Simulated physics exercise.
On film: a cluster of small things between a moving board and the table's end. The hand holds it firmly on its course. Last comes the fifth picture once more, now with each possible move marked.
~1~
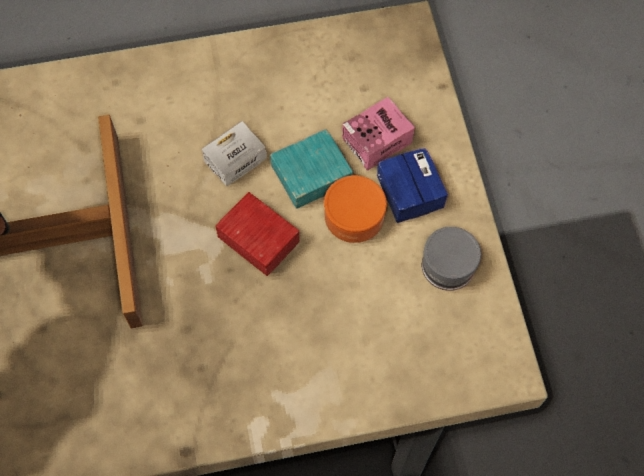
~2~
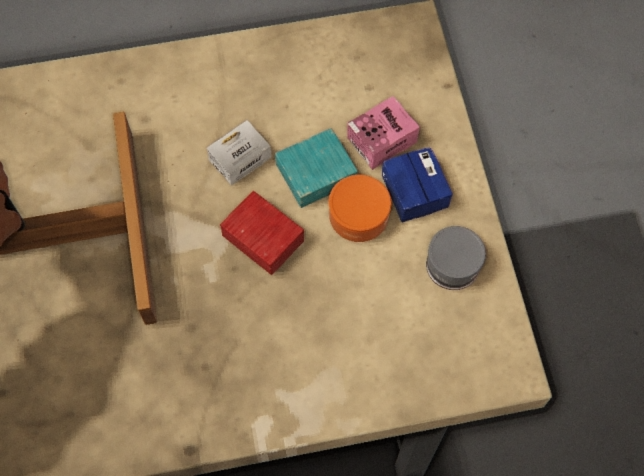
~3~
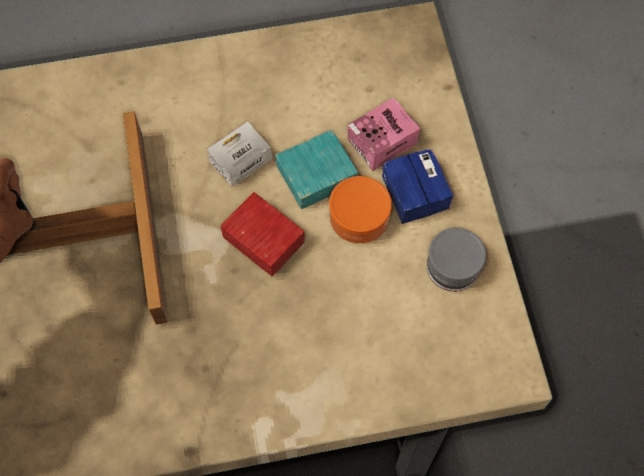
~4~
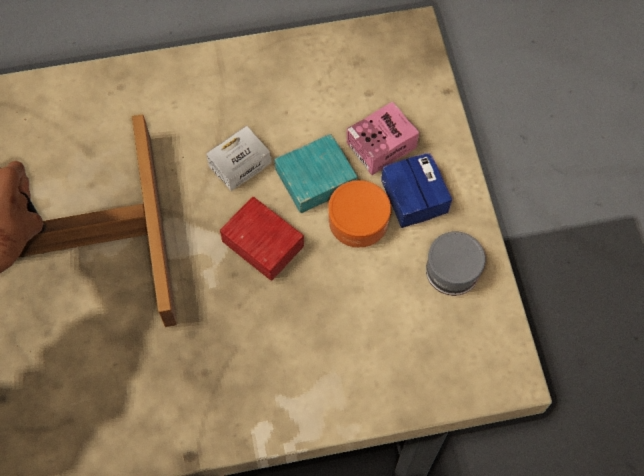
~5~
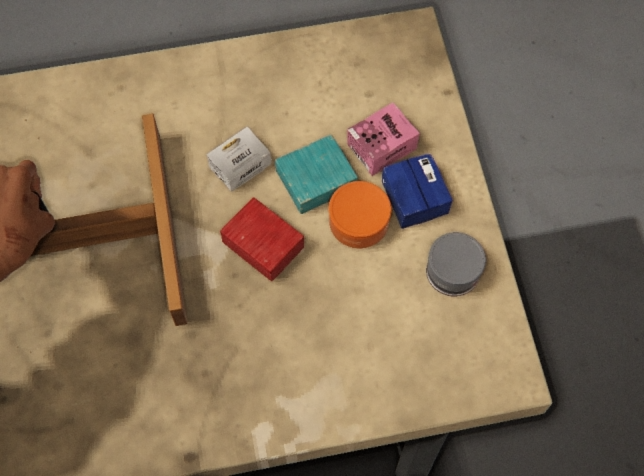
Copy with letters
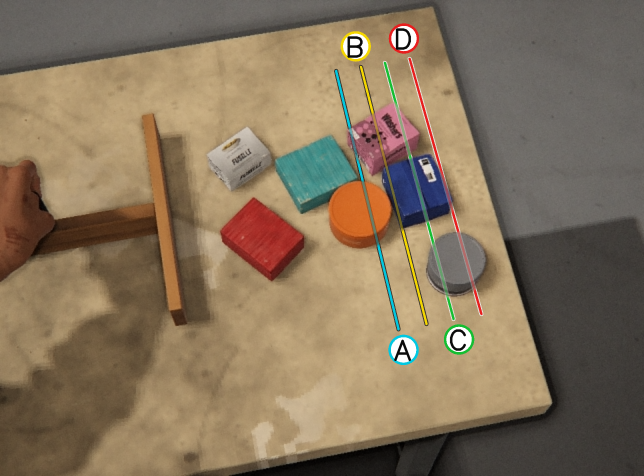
A wooden board slides right across the table toward small boxes, pushed by a hand.
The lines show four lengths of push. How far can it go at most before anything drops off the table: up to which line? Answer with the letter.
A.
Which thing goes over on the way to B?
The blue box goes over.
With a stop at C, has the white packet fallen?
By then, no.
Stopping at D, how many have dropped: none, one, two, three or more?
By then, three or more.
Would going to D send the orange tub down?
By then, yes.
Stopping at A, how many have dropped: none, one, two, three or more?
In all, none.
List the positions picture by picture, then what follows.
The first picture shows blue box (411, 185); red block (258, 234); pink box (378, 134).
The second picture shows board (130, 206); orange tub (360, 208).
The third picture shows board (141, 206); turquoise block (317, 169).
The fourth picture shows board (151, 208); blue box (416, 190).
The fifth picture shows board (161, 207); pink box (382, 139); orange tub (360, 215); grey tin (455, 265).
On the marked copy, A at (365, 192); B at (392, 188); C at (417, 183); D at (443, 179).
Taking A. A third of the way, board (235, 194); white packet (266, 149); red block (289, 241).
Two thirds of the way, board (309, 182); blue box (441, 181); pink box (394, 134).
When it is over, board (361, 173); blue box (477, 170); pink box (435, 118); nothing has fallen.
As for the rest, B drops the blue box; C drops the orange tub, blue box and pink box; D drops the orange tub, blue box and pink box.
